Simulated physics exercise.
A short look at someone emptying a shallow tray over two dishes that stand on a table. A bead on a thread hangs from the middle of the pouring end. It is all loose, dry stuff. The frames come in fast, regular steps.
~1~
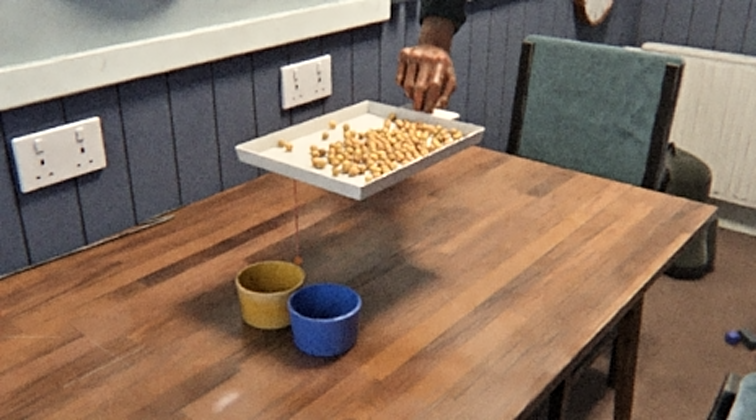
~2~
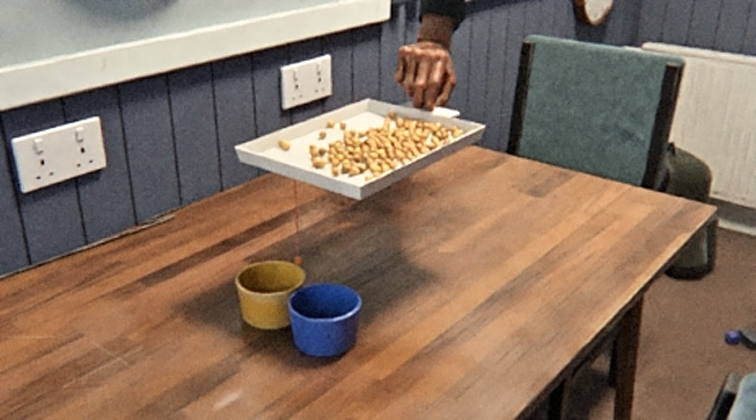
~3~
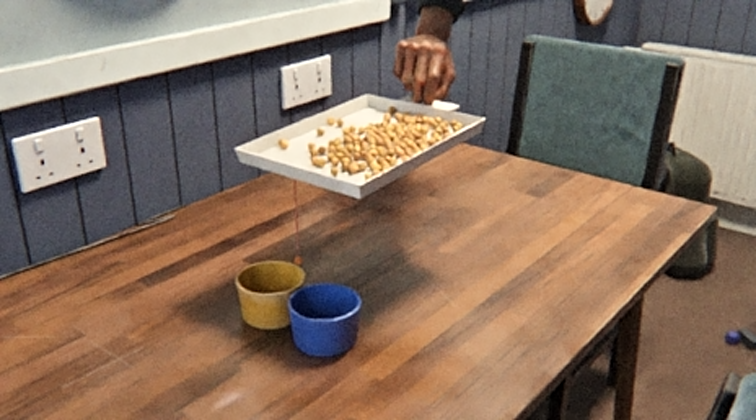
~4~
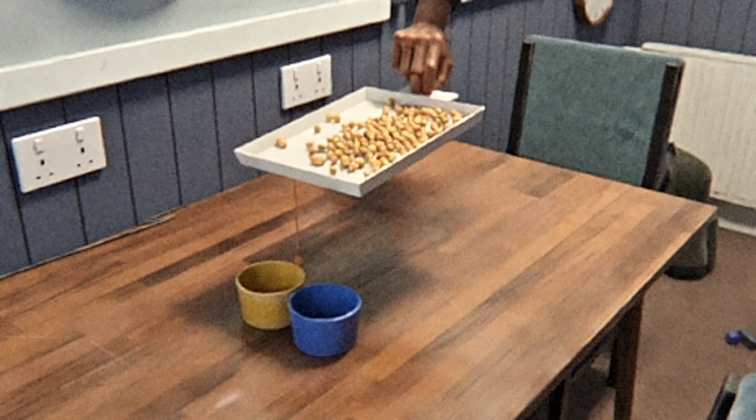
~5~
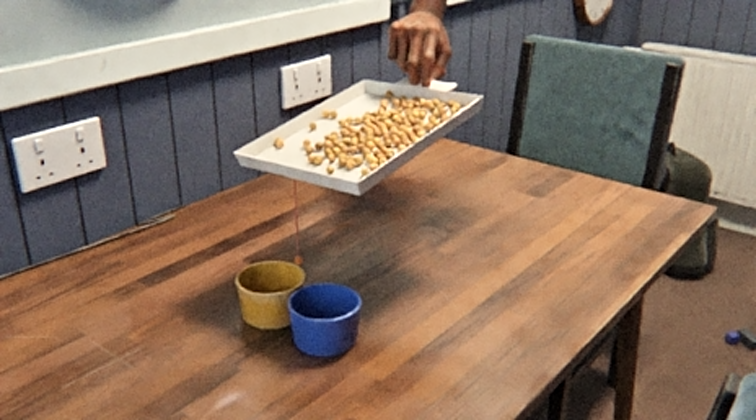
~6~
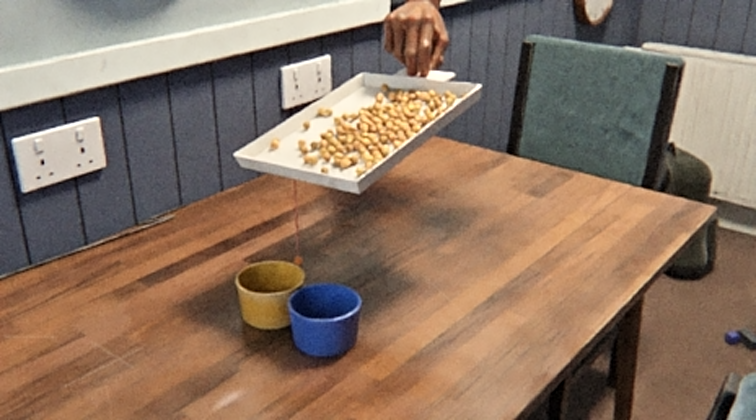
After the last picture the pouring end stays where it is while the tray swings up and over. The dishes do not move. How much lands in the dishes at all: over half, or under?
They take under half between them.
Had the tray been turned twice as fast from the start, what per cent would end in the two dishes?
Near 10 %.
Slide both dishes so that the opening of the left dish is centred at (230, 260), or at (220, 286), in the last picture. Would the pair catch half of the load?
The first try: Over half. The second: The smaller part.
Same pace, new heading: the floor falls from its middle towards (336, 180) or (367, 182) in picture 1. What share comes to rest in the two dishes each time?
Near 70 % and 40 %.
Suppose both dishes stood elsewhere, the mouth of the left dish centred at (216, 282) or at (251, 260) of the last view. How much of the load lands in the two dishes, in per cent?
In turn 10 and 60 in a hundred.
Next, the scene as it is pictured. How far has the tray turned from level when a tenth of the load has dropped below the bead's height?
Near 65 degrees.
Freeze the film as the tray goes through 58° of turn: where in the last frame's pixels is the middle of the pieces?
Close to (276, 152).
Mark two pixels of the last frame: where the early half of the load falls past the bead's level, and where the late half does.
Around (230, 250) and then (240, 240).
Shortly afterwards, tray tipped steeply; the bulk on the tray; only a few in the right dish; a little outside both; only a few in the air.
Next, tray tipped right over; only a few on the tray; only a few in the right dish; a little in the left dish; the bulk outside both; a little in the air.
Some moments later, tray tipped past a quarter turn; only a few in the right dish; a little in the left dish; the bulk outside both.
In the end, tray tipped past a quarter turn; only a few in the right dish; a little in the left dish; the bulk outside both.
